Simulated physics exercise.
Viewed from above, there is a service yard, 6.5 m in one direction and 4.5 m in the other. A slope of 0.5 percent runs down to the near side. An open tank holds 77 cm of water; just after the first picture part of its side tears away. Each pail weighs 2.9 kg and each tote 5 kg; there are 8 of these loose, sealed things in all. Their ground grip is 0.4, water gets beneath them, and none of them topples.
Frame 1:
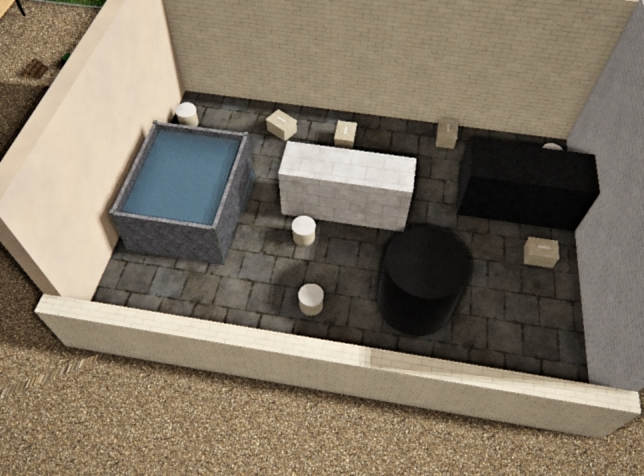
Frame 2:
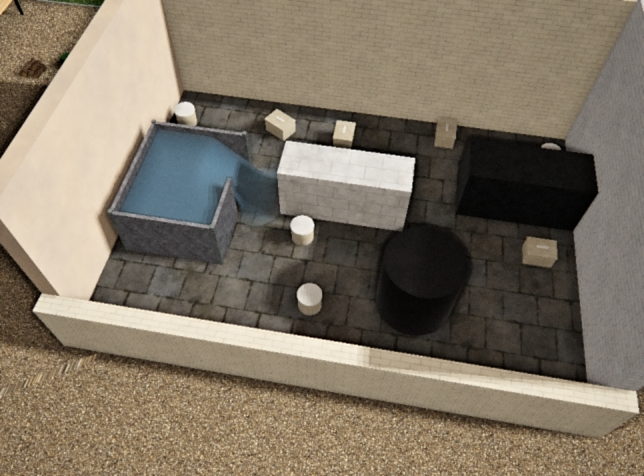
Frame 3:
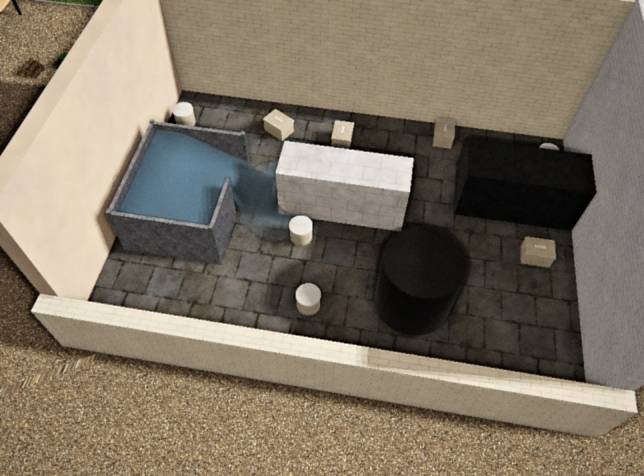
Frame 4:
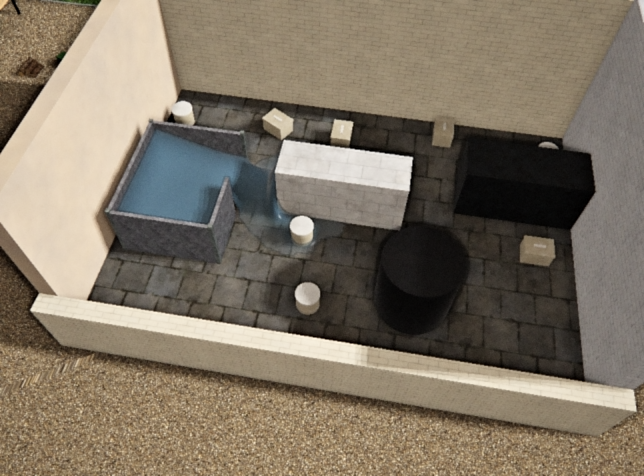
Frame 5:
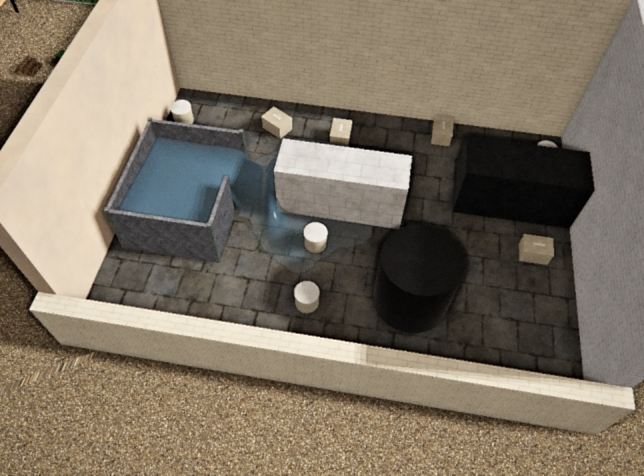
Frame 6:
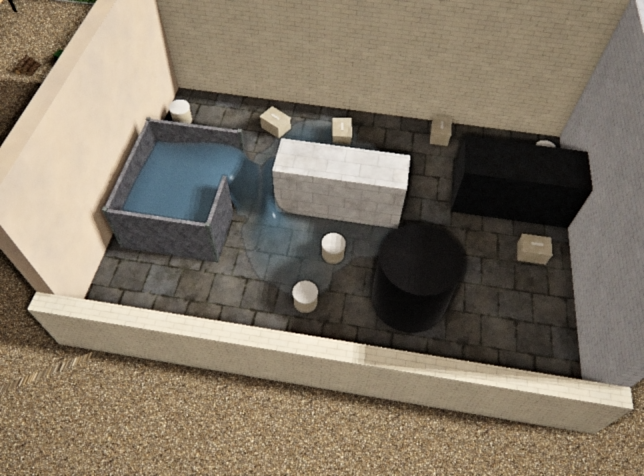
In a walled yard paved with dark stone, an open tank of blue water stands at the left among pale blocks and small white cylinders. Its right side opens and water pours out against the long white block, then spreads across the paving, pushing one white cylinder a short way right and nearer.
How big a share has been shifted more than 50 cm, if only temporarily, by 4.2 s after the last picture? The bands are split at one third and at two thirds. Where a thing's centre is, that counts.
It falls at two thirds or above.
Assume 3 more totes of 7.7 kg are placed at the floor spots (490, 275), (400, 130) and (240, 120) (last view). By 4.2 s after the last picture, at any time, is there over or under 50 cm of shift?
In turn: Short of it, past it, short of it.
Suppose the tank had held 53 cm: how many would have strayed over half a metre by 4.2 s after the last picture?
Result: 6.
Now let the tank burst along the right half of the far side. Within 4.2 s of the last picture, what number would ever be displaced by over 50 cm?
The answer would then be 4.
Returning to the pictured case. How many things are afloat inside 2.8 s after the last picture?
That would be 4 of them.
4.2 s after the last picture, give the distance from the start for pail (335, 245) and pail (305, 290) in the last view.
Going in order, that's 120 cm for one and 300 cm for the other.
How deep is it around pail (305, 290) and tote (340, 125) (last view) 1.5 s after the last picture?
I'd estimate 9 cm for the first and 6 cm for the second.
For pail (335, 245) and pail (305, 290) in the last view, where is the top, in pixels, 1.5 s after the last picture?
Somewhere about (369, 261) and (402, 336).
Then, 0.4 s after the last picture 2 of 8 are over 50 cm from their spots; 0 afloat.
Then, 1.5 s after the last picture 5 of 8 are over 50 cm from their spots; 2 afloat.
Then, 2.8 s after the last picture 6 of 8 are over 50 cm from their spots; 4 afloat.
Then, 4.2 s after the last picture 6 of 8 are over 50 cm from their spots, and 6 have been at some point; 7 afloat.
